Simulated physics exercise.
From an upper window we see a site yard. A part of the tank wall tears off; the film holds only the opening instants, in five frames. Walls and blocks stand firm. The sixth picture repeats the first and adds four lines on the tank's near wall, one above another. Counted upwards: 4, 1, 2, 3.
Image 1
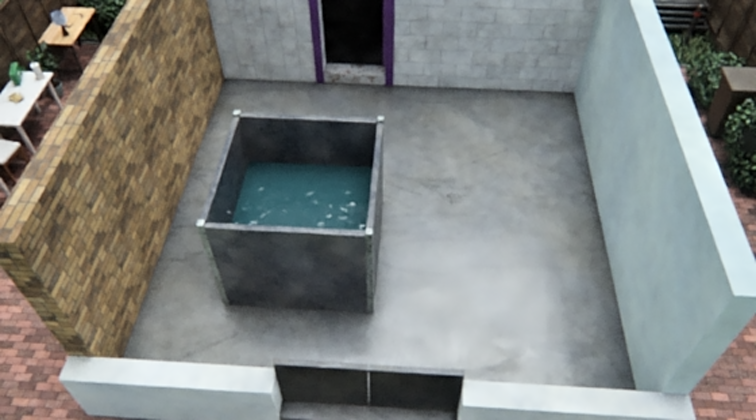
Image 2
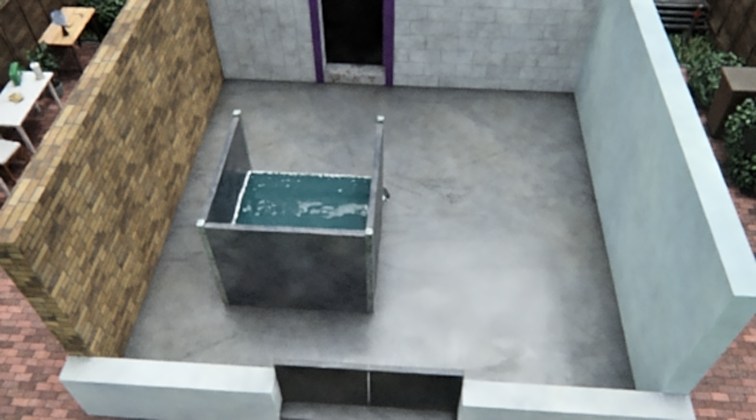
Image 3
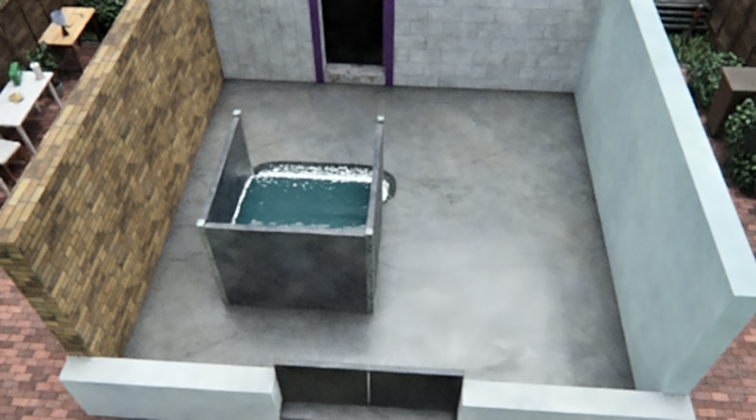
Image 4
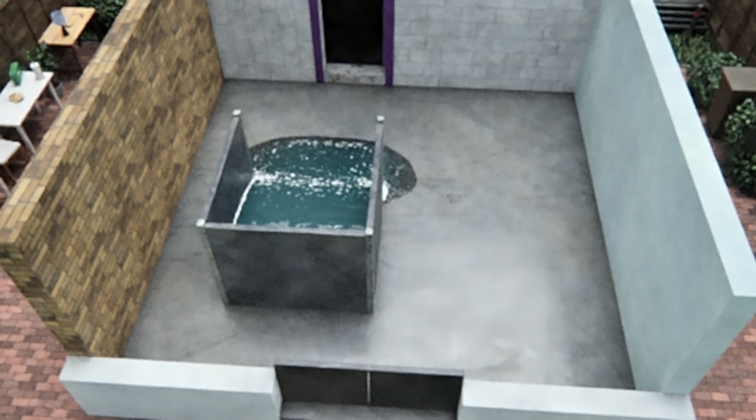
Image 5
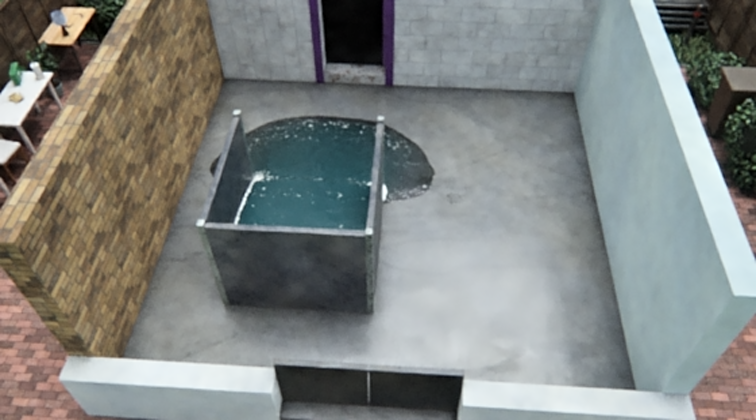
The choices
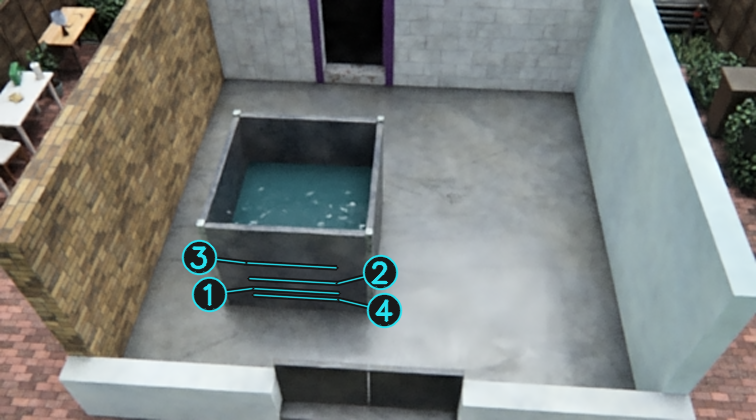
In this clip, teal water sits still in a dark open-topped tank in a walled yard until the tank's far side disappears, and the water spreads across the grey ground toward the purple-framed doorway and out to the right.
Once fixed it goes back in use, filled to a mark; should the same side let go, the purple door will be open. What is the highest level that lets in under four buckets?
The answer is line 1.
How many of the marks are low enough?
Two.
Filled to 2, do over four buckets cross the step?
Yes.
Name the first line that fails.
Line 2.
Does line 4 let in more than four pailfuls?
No, not at all.
On the marked copy, 1 at (295, 291); 2 at (293, 281); 3 at (290, 265); 4 at (296, 297); from the bottom up 4, 1, 2, 3.
Choosing 1, a bucket or two gets in.
Choosing 2, about 8 bucketfuls get in.
Choosing 3, dozens of bucketfuls pour in.
Choosing 4, nothing gets over.
